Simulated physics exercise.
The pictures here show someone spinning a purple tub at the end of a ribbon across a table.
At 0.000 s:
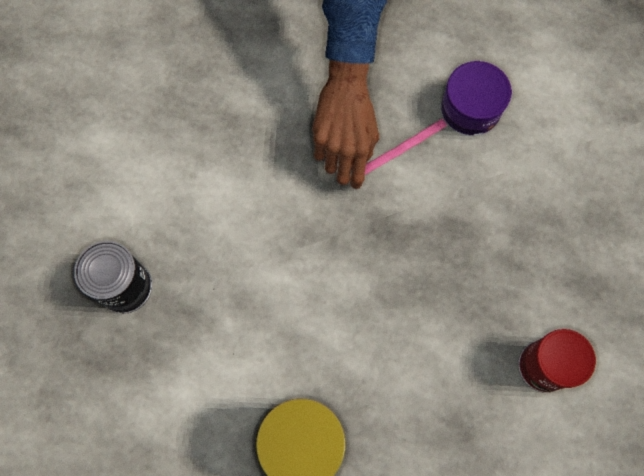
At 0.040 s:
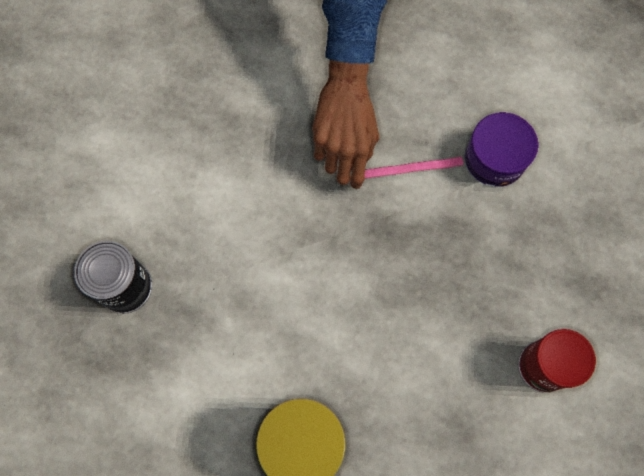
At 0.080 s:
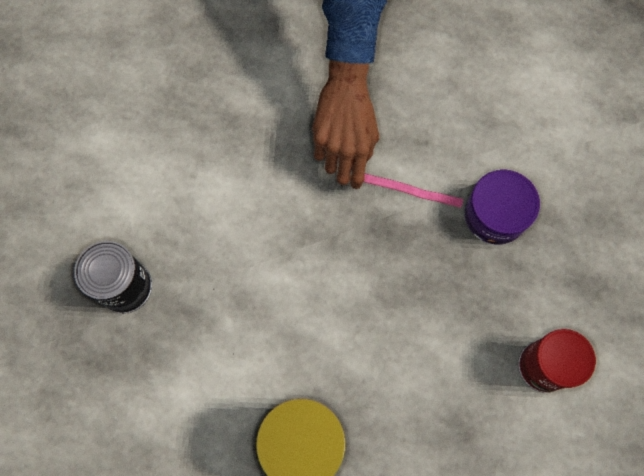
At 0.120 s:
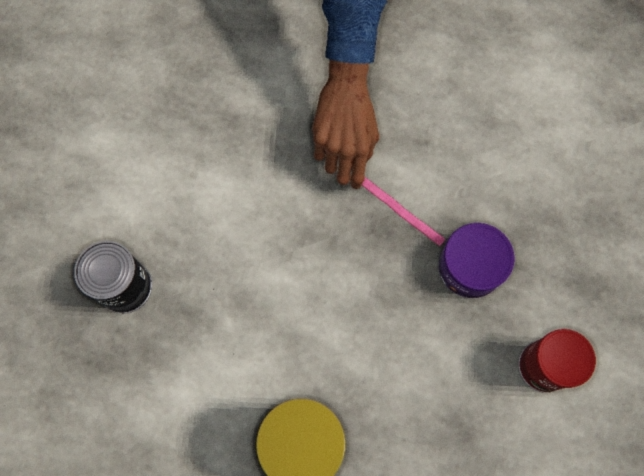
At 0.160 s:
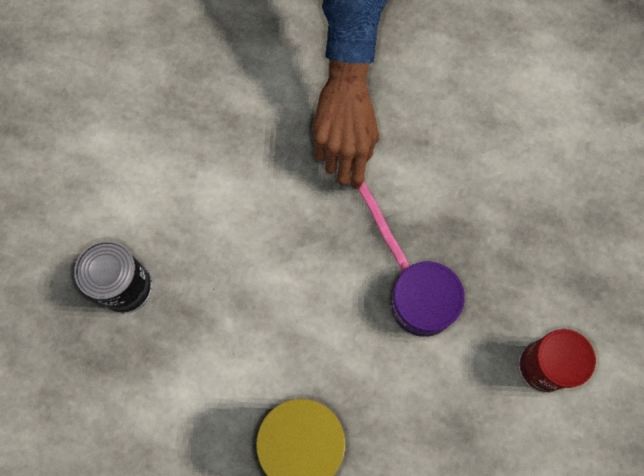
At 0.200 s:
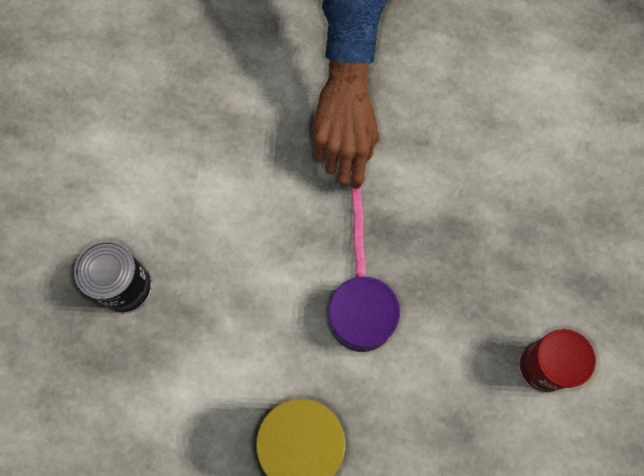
On a mottled grey table, a hand holding a pink ribbon swings a purple tub clockwise from the upper right, down the right side and round to below the hand, while a black tin, red tin and yellow canister stay still.
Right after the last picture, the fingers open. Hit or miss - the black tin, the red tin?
Black tin - hit, red tin - miss.
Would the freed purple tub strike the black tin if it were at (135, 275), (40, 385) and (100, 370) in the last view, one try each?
Result per position - 1: Collision; 2: No collision; 3: No collision.
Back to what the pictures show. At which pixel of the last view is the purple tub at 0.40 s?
At that time it is around pixel (173, 289).
Around 0.28 s, tub near (239, 299).
Around 0.40 s, tub near (174, 289); black tin pushed aside.
Finally, tub near (175, 288); black tin pushed aside. The black tin is struck and the red tin remains clear.
